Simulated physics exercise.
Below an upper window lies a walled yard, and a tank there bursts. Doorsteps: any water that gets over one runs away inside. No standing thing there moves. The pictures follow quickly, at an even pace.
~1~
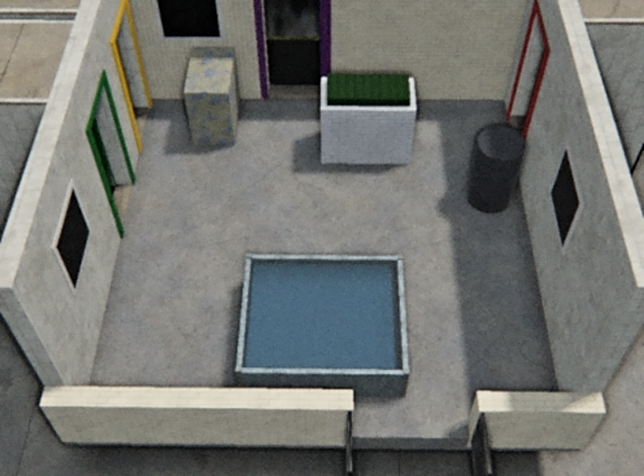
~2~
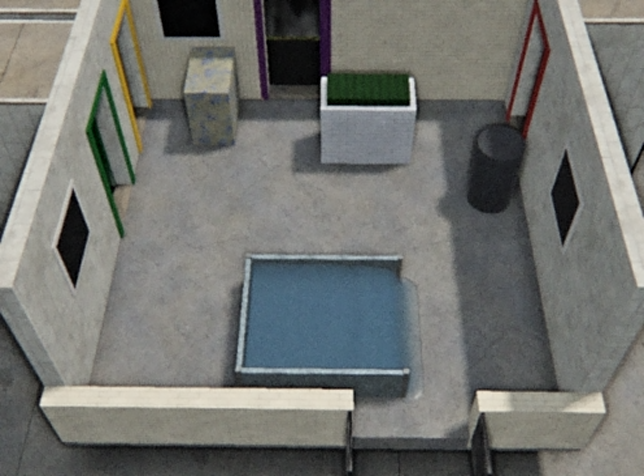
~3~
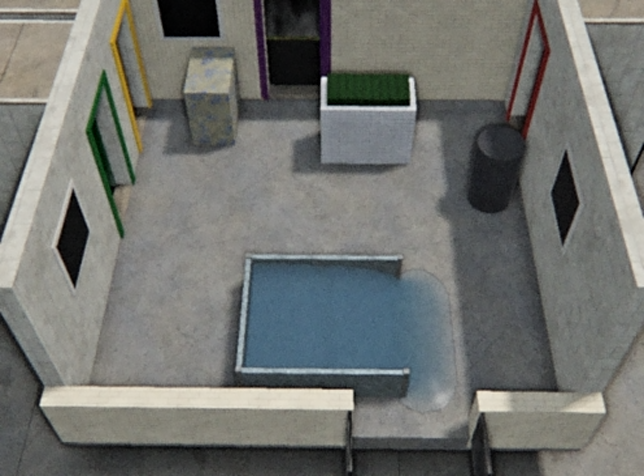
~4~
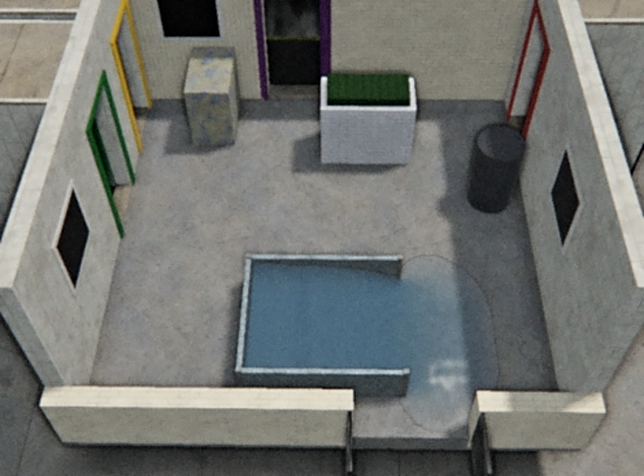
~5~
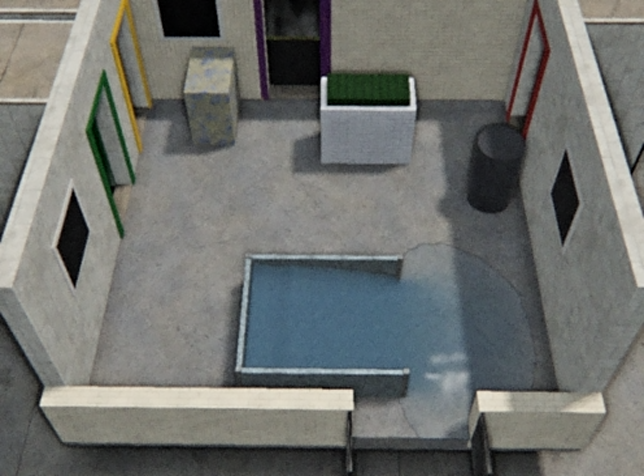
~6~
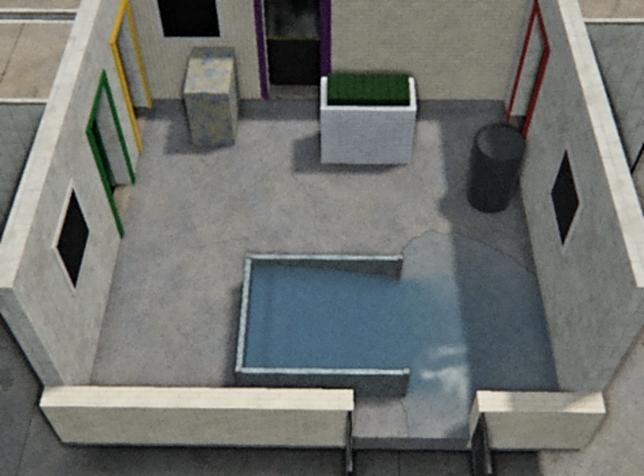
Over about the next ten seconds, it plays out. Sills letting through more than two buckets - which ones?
Sill by sill: Yellow door: Not more than two; purple door: Not more than two; green door: More than two; red door: Not more than two.
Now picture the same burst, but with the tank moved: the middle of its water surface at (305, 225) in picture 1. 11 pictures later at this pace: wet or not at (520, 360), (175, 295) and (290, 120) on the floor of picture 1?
In the order asked: Reached by the flood, not reached, not reached.
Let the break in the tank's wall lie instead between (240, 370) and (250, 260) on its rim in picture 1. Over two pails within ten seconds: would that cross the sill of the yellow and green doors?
In that case the yellow one breaks the limit and the green one breaks the limit.
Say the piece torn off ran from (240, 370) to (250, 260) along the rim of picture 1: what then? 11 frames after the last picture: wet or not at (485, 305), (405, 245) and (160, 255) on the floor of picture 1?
Sequence: Spared / spared / wetted.
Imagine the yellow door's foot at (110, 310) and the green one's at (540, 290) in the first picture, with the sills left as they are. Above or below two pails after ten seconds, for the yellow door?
As far as I can tell, the yellow door comes in lower.
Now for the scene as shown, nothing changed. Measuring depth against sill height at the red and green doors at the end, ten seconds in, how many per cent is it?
Around 20 in a hundred for the first and 230 in a hundred for the second.
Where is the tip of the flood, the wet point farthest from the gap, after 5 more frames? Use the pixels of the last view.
I'd point to (522, 203).
A moment on, water covers 20 % of the floor; the yellow door not reached, the purple door not reached, the green door not reached, the red door not reached.
Next, water covers 25 % of the floor; the yellow door not reached, the purple door not reached, the green door not reached, the red door wet at the sill, nothing in.
Then, water covers 45 % of the floor; the yellow door not reached, the purple door not reached, the green door not reached, the red door wet at the sill, nothing in.
Later, water covers 75 % of the floor; the yellow door wet at the sill, nothing in, the purple door wet at the sill, nothing in, the green door under two buckets in, the red door wet at the sill, nothing in.
In the end, water covers 90 % of the floor; the yellow door under two buckets in, the purple door wet at the sill, nothing in, the green door over two buckets in, the red door wet at the sill, nothing in.
